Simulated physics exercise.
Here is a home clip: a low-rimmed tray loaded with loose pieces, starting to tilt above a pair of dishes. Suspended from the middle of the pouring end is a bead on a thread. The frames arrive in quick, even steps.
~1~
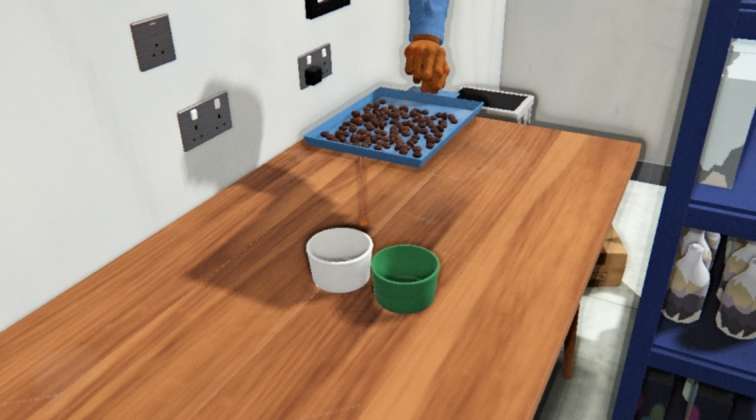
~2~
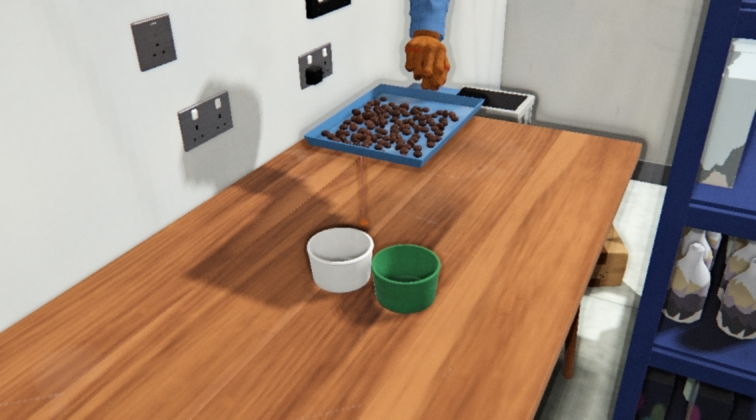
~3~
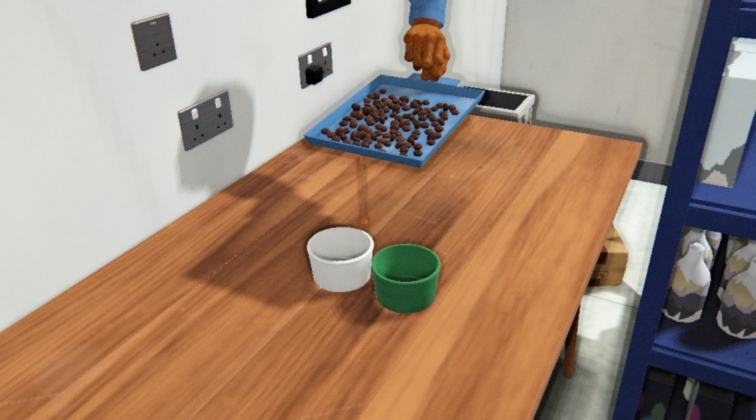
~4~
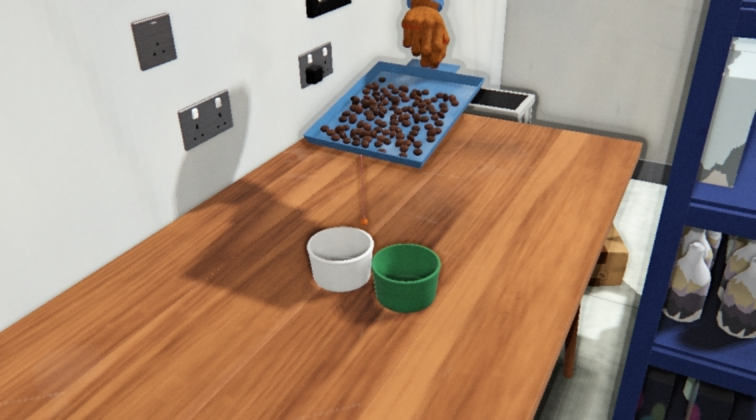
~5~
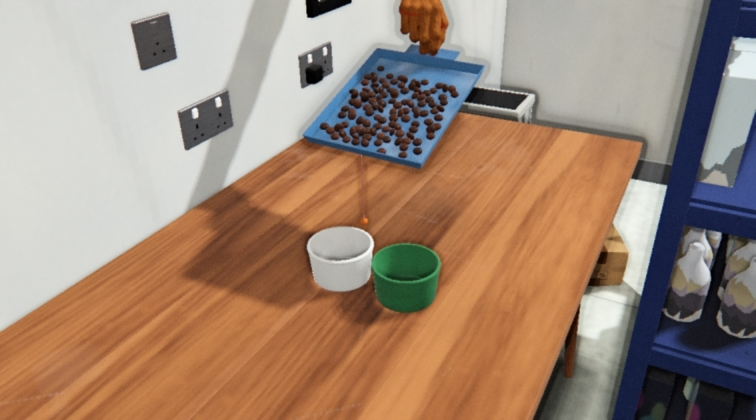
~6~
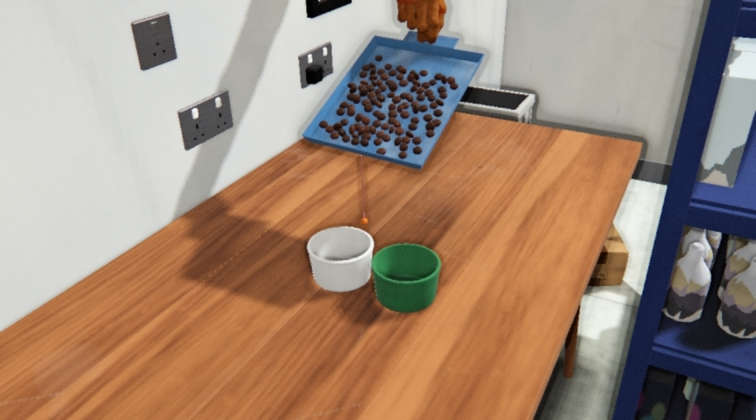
In the video, an orange-gloved hand raises the far end of a blue tray of loose brown pieces, gradually steepening its tilt above a wooden table, while a white dish and a green dish stay still below.
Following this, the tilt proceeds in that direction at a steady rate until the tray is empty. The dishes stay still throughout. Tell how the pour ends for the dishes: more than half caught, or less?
So the dishes mostly succeed at catching it, really.
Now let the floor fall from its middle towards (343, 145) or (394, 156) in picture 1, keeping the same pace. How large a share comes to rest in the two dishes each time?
First heading 30 %, second heading 70 %.
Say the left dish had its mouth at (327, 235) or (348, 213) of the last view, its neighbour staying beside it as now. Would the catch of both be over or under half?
Taking the tries in order: A major share, followed by a minor share.
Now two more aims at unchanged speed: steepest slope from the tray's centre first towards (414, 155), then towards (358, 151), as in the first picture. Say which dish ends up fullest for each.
Taking them in order: Right side, followed by left side.
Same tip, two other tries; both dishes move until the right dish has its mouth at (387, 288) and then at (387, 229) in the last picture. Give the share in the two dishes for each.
Trial 1: 10 percent; trial 2: 0 percent.
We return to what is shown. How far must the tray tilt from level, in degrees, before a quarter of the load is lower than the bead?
It sits at roughly 80°.
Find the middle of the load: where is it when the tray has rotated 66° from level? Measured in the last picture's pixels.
The middle of the load sits near (368, 145).
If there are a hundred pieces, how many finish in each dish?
Result - left dish: 40 %; right dish: 40 %.
Shortly afterwards, tray tipped steeply; the bulk on the tray; a little in the air.
Next, tray tipped past a quarter turn; a little on the tray; near a quarter in the right dish; near a quarter in the left dish; a little outside both; near a quarter in the air.
Some moments later, tray tipped past a quarter turn; near a third in the right dish; near half in the left dish; near a quarter outside both.
In the end, tray tipped past a quarter turn; near a third in the right dish; near half in the left dish; near a quarter outside both.
